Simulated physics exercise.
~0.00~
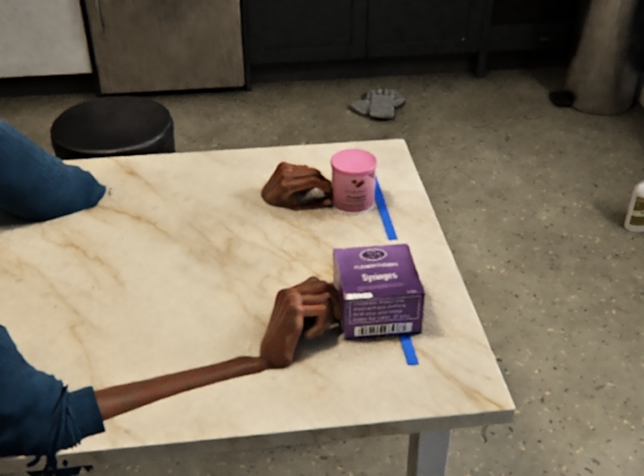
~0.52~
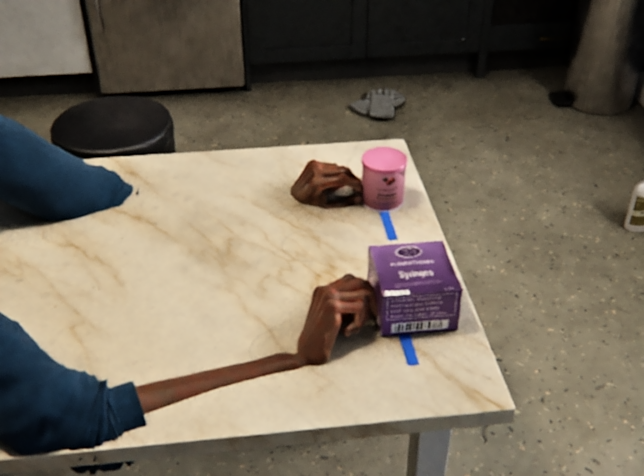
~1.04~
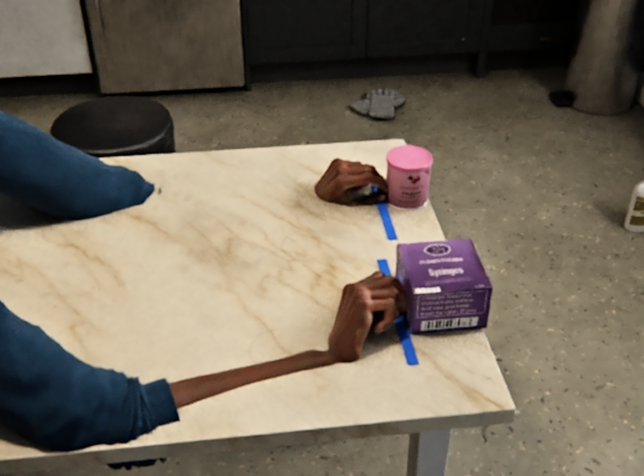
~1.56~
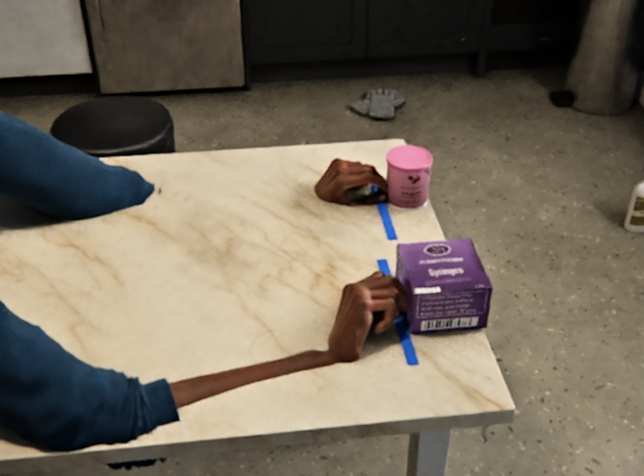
To begin with, two hands in blue sleeves rest on a pale marble-patterned table, the far one touching a pink pot and the near one touching a purple box, with blue tape by the objects. Both hands push to the right, sliding the pot and the box a short way toward the table's end. They keep pushing, and the two objects pass beyond the tape and come close to the right edge. Then the hands stop and nothing moves any more. The pink pot and the purple box both remain on the table, right near its edge.
